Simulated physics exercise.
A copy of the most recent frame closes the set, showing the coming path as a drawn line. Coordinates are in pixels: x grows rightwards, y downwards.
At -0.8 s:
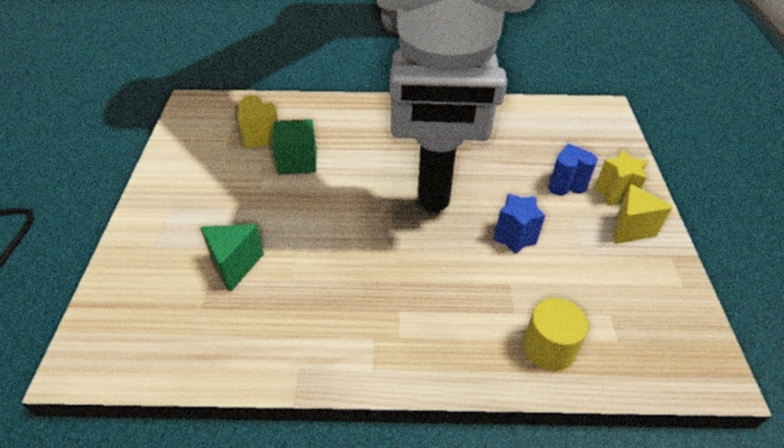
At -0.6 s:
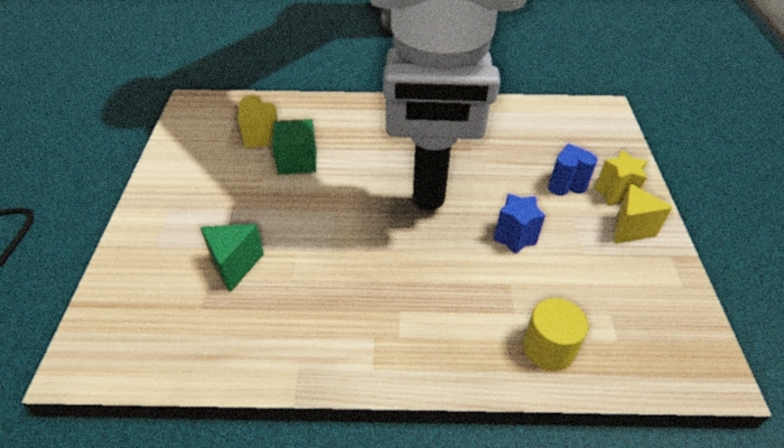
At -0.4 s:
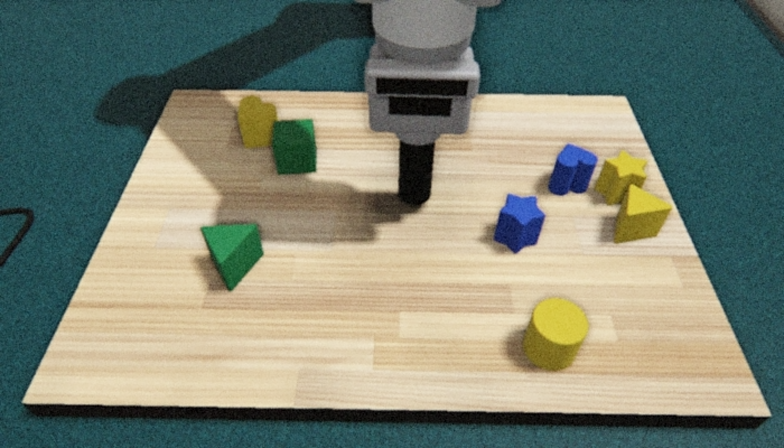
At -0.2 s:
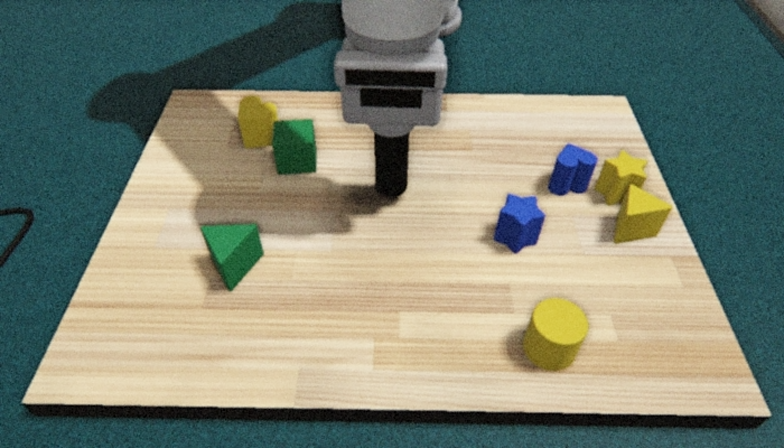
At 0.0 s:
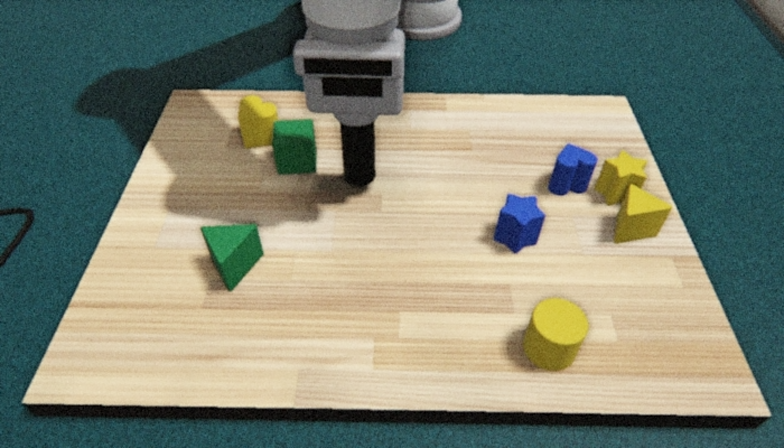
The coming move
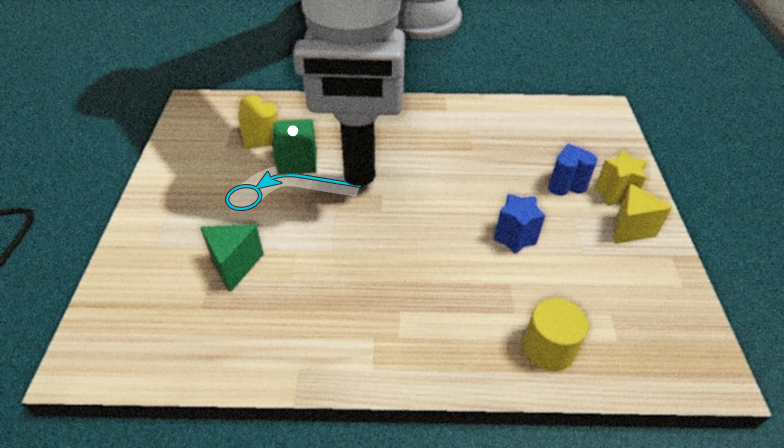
The footage shows a grey robotic arm with a black stick above a wooden board of yellow, green and blue blocks. The arm moves left and slightly away, nearing the green square block, while all the blocks stay still.
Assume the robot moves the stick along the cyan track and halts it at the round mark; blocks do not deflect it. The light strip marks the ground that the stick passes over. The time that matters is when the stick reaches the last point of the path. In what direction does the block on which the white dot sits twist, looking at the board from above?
The block spins clockwise.
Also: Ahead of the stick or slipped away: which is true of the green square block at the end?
Most likely the green square block slides off.
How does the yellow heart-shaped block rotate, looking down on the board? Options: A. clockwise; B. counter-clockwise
My pick is B.
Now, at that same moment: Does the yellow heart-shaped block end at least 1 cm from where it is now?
Yes.
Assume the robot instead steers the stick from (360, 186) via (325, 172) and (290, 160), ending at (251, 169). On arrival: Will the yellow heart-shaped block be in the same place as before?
That would be a no.
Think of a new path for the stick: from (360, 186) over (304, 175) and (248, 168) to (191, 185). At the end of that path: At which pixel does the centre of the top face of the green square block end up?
I'd expect the centre of its top face to be at (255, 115).
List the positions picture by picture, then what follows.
In the first picture, stick's lower end (434, 200); yellow heart-shaped block (255, 107); green square block (293, 131).
In the second picture, stick (429, 199); blocks still.
In the third picture, stick (415, 194); blocks still.
In the fourth picture, stick (391, 186); blocks still.
In the fifth picture, stick (360, 176); yellow heart-shaped block (255, 107); green square block (293, 131).
Drawn move, from (360, 186) through (319, 179) and (278, 176) to (244, 197); the dot is on the green square block.
What follows on the original path. One third of the way, stick (317, 169); green square block (287, 128).
Two thirds of the way, stick (276, 166); yellow heart-shaped block (251, 102), turned 25° anticlockwise; green square block (270, 120), turned 50° clockwise.
At the end, stick (241, 188); yellow heart-shaped block (251, 102), turned 25° anticlockwise; green square block (270, 120), turned 50° clockwise.
